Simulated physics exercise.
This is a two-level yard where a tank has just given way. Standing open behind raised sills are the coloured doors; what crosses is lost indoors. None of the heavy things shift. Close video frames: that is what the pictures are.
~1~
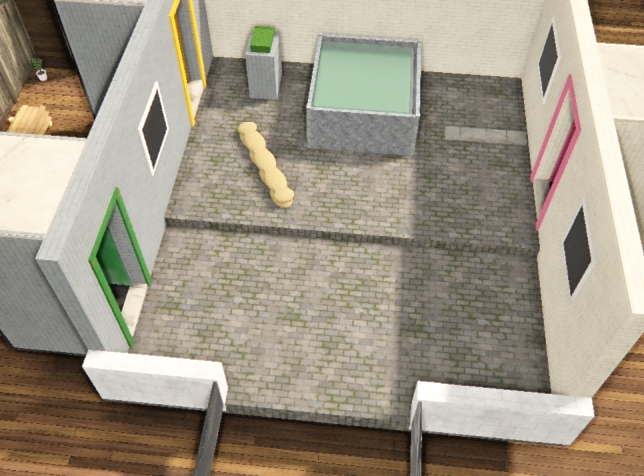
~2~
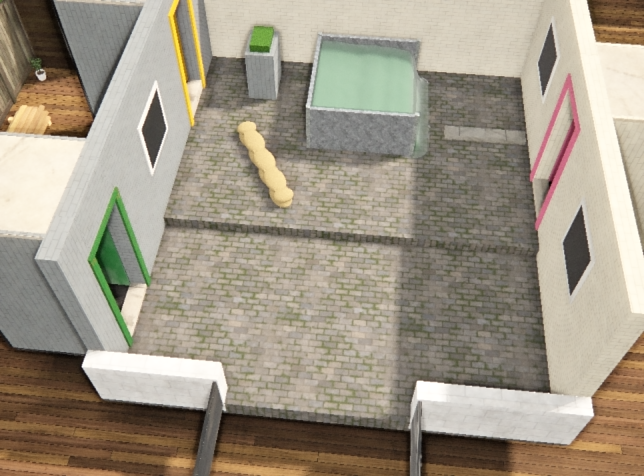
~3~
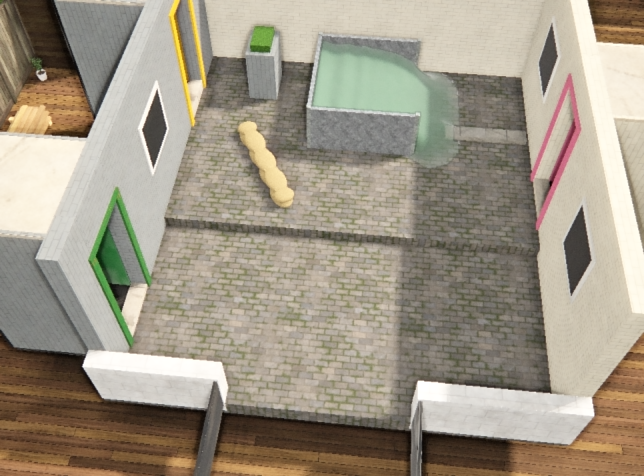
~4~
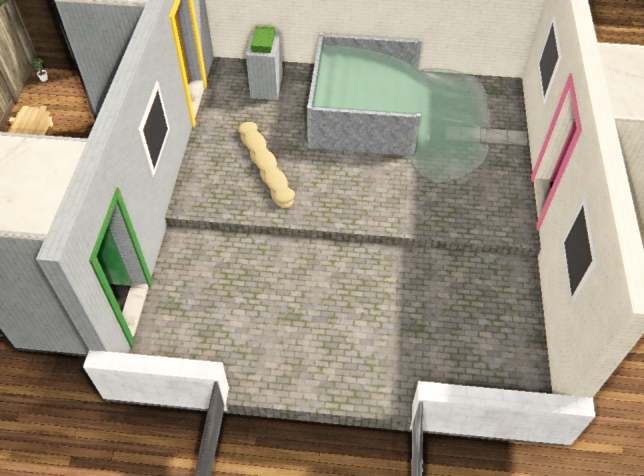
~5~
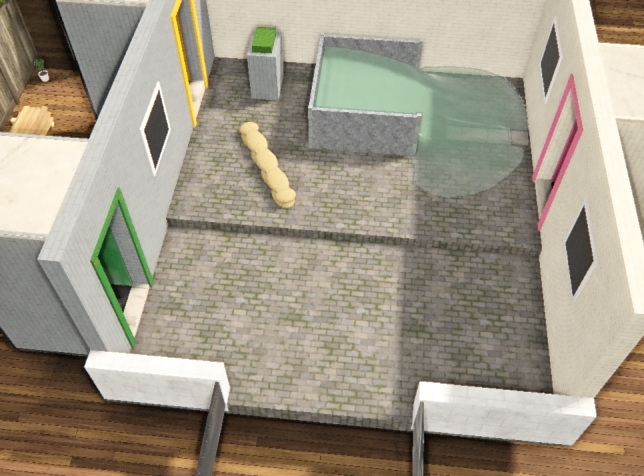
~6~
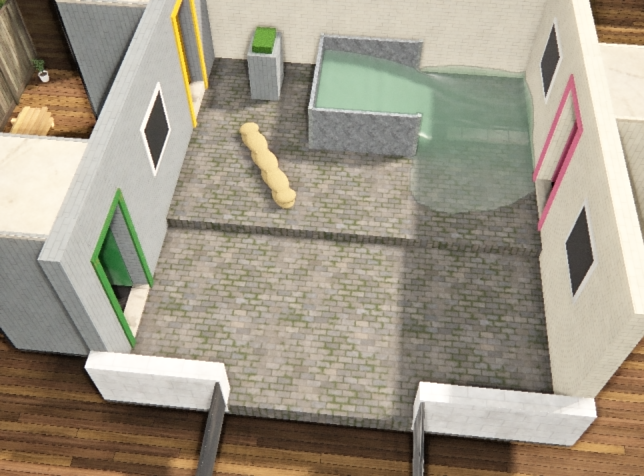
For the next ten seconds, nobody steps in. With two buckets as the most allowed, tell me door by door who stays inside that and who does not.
My prediction: Green door: Does not overshoot, yellow door: Does not overshoot, pink door: Overshoots.
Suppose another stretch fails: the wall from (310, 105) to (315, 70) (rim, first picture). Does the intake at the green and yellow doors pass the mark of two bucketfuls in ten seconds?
Well, the green one comes up short, and the yellow one crosses the threshold too.
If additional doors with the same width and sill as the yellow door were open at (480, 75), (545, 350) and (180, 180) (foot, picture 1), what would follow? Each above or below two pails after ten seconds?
Door by door, it goes clears the line, misses the line, misses the line.
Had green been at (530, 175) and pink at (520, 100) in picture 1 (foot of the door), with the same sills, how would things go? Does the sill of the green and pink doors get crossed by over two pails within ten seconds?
Green door tops the limit, pink door tops the limit.
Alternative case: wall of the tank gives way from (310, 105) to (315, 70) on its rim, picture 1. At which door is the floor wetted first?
I'd say the yellow-painted one.
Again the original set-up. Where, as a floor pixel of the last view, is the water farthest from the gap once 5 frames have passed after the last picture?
Approximate pixel: (533, 272).
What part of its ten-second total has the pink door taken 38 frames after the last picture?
It comes to around 100 percent of the ten-second total.
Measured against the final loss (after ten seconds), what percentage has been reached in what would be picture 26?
Near 20 in a hundred.
A moment on, water covers 20 % of the floor; the green door not reached, the yellow door not reached, the pink door over two buckets in.
Next, water covers 25 % of the floor; the green door not reached, the yellow door not reached, the pink door over two buckets in.
Then, water covers 50 % of the floor; the green door not reached, the yellow door not reached, the pink door far over two buckets in.
Later, water covers 65 % of the floor; the green door wet at the sill, nothing in, the yellow door wet at the sill, nothing in, the pink door far over two buckets in.
In the end, water covers 80 % of the floor; the green door under two buckets in, the yellow door wet at the sill, nothing in, the pink door far over two buckets in.
